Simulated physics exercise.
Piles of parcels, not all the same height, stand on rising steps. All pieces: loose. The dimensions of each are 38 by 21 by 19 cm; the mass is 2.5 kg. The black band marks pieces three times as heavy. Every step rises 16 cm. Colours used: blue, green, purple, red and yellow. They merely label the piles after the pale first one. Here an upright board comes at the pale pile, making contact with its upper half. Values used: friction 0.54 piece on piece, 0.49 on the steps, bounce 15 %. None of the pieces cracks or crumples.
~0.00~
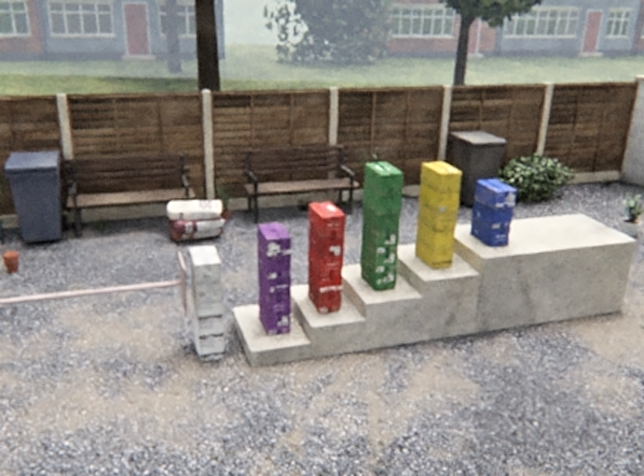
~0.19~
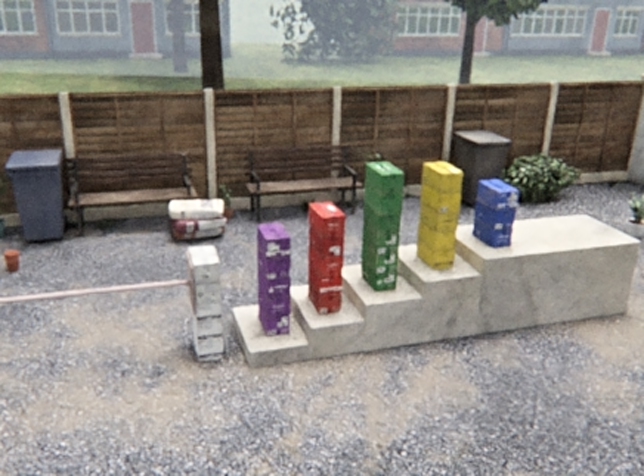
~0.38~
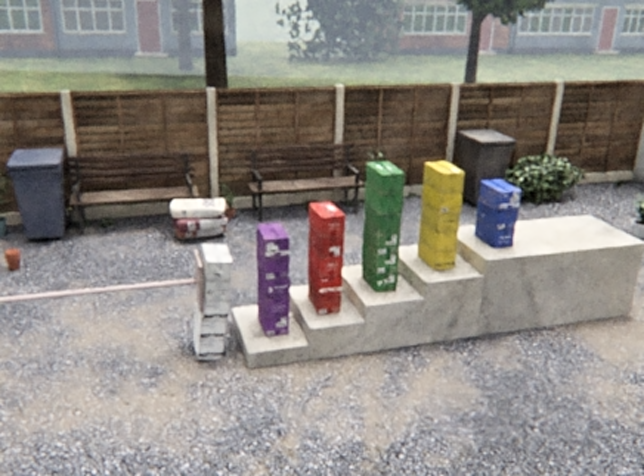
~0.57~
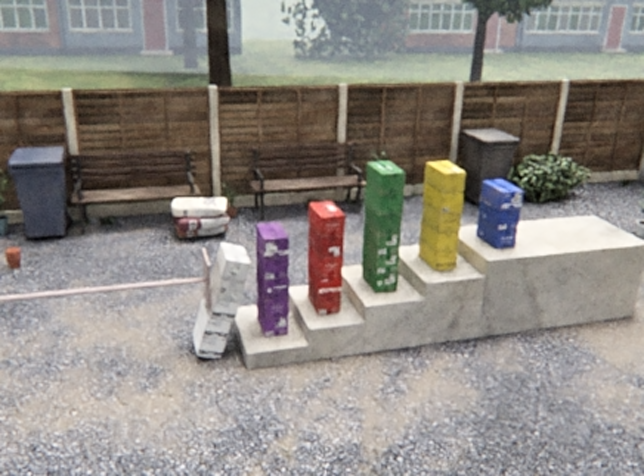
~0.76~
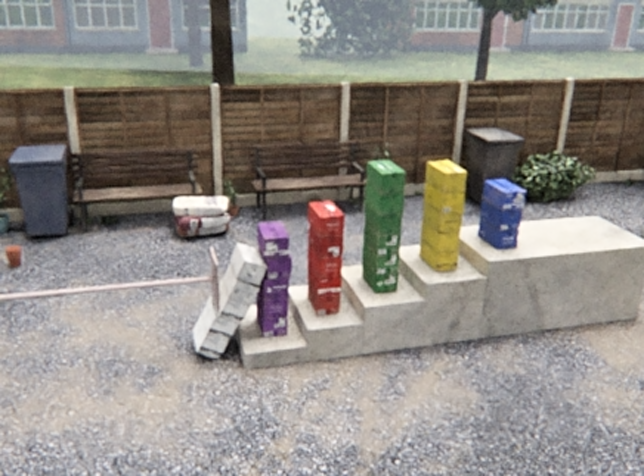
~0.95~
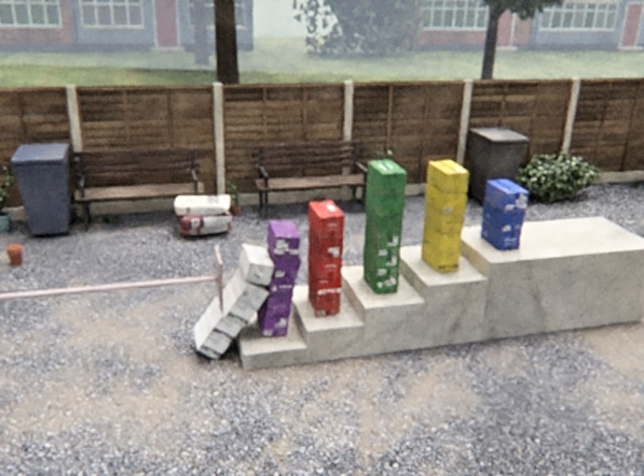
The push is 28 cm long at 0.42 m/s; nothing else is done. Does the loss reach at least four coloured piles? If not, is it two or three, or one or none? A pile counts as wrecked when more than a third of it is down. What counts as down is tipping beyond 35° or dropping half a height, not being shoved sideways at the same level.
Yes, at least four.
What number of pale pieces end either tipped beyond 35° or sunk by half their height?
The answer is 5 pale pieces.
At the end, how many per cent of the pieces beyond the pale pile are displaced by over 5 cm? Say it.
That comes to 100 in a hundred.
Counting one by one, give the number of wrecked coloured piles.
That makes 5 altogether.
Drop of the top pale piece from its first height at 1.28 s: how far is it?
Roughly 10 cm lower.
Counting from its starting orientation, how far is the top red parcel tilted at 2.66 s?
Its tilt comes to about 40° at that moment.
After 1.28 s, 5 of the pale pile down; none of the 24 other parcels down, 10 disturbed; top purple parcel leaning 17°; top red parcel leaning 3°.
After 2.04 s, 5 of the pale pile down; 4 of the 24 other parcels down; top purple parcel leaning 36°, 12 cm lower; top red parcel leaning 21°.
After 2.66 s, 5 of the pale pile down; 12 of the 24 other parcels down; top purple parcel leaning 46°, 19 cm lower; top red parcel leaning 40°, 18 cm lower.
After 3.18 s, 5 of the pale pile down; 22 of the 24 other parcels down; top green parcel leaning 48°, 30 cm lower; top red parcel leaning 46°, 22 cm lower.
At rest (3.9 s), 5 of the pale pile down; 22 of the 24 other parcels down; top blue parcel on its side; top green parcel leaning 49°, 32 cm lower. Wrecked, blue, green, purple, red and yellow. As the last picture would show them, middles, top blue parcel near (576, 228), top green parcel near (481, 206).
